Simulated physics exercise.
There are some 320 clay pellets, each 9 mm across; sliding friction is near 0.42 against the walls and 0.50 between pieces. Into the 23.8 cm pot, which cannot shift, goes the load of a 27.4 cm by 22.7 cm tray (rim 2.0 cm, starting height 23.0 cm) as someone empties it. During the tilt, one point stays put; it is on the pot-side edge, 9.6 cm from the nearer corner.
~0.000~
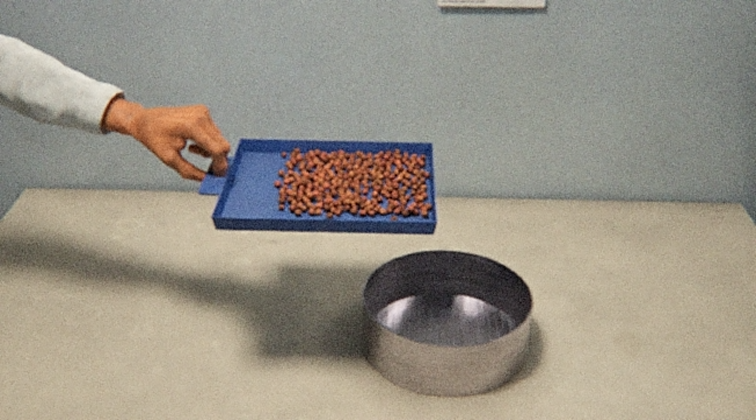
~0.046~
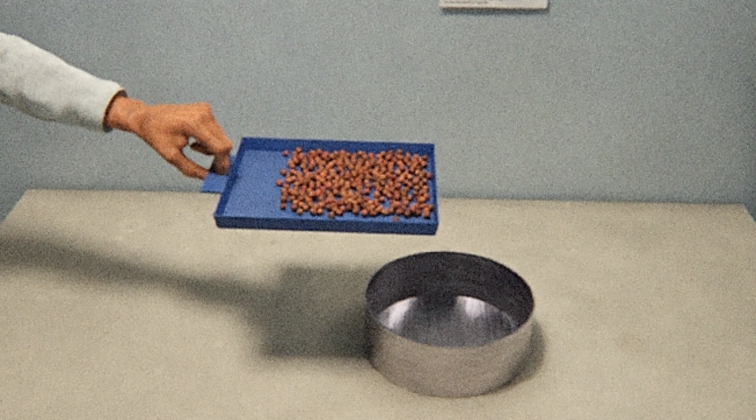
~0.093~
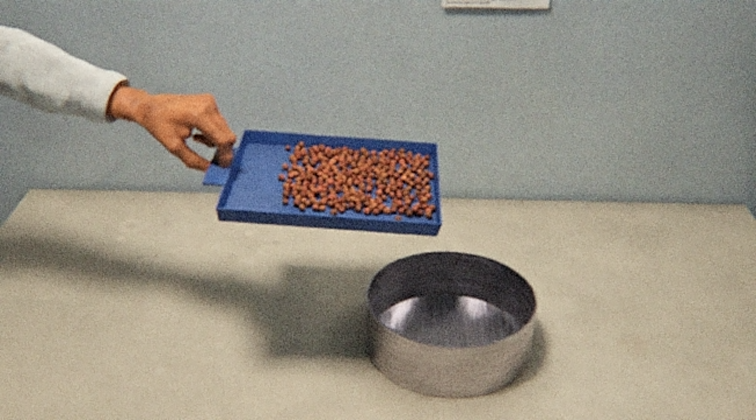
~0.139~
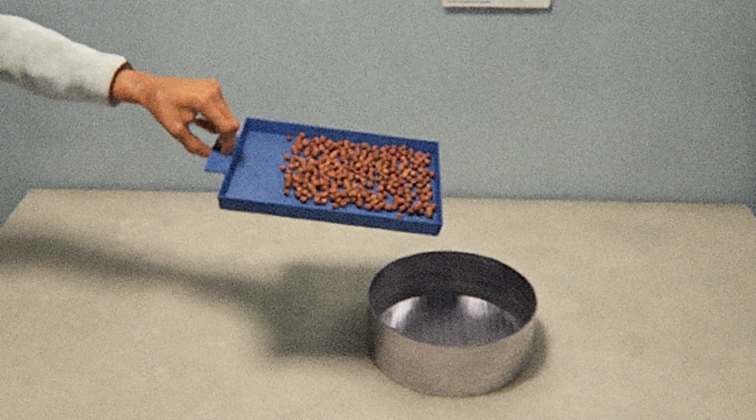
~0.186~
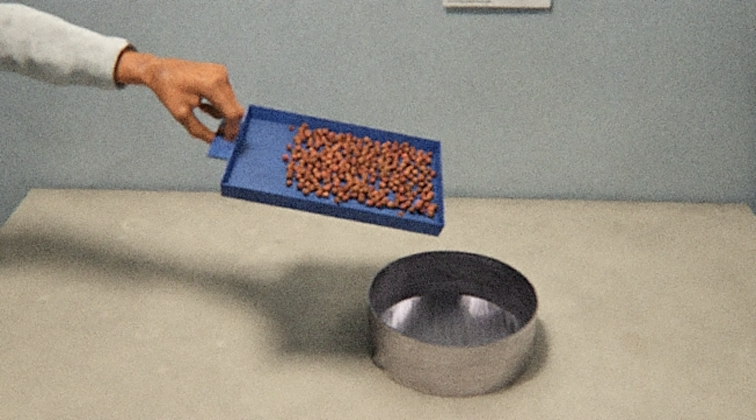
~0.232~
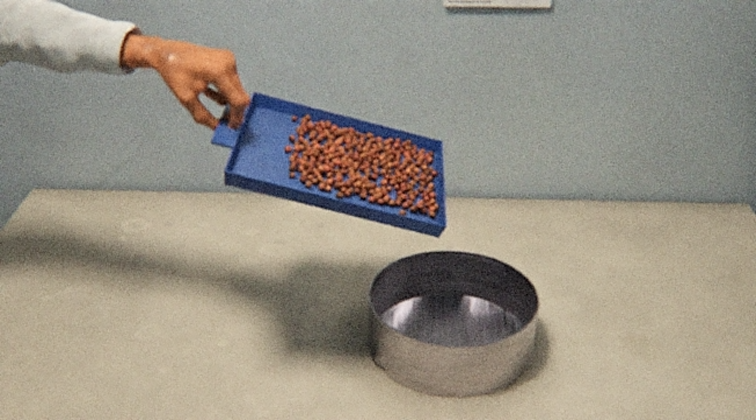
A hand in a pale sleeve, reaching in from the left, holds a blue tray heaped with small reddish-brown pellets above a round, silvery metal pot. The pot stands on a beige tabletop before a grey-blue wall, seen from the front and slightly above. The tray begins level, then the hand lifts its left end, slanting it moderately down to the right, while the view barely shifts.
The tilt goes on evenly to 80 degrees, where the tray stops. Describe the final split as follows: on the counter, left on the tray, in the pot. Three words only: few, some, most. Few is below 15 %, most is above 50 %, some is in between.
Counter - few, tray - most, pot - few.
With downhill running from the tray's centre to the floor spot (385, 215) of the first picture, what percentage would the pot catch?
I'd estimate about 70 %.
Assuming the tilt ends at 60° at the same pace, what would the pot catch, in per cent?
Share in the pot: Around 5 %.
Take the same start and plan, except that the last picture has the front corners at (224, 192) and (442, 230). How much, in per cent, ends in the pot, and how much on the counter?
Final per cent - pot 75, counter 5.
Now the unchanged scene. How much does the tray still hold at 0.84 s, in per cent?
I'd put it at roughly 100 per cent.
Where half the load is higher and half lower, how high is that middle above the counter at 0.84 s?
Around 28 cm up.
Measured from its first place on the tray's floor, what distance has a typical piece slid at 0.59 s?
Displacement on the tray: Roughly 5 cm.
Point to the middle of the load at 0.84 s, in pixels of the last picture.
Close to pixel (428, 158).
After 0.59 s, tilt 46 degrees; the tray holds 100 %, the pot 0 %.
Then, at 0.84 s, tilt 68 degrees; the tray holds 100 %, the pot 0 %.
After 1.19 s, tilt 80 degrees; the tray holds 95 %, the pot 5 %.
In the end, at 1.9 s, counter 0 %, tray 95 %, pot 5 %.
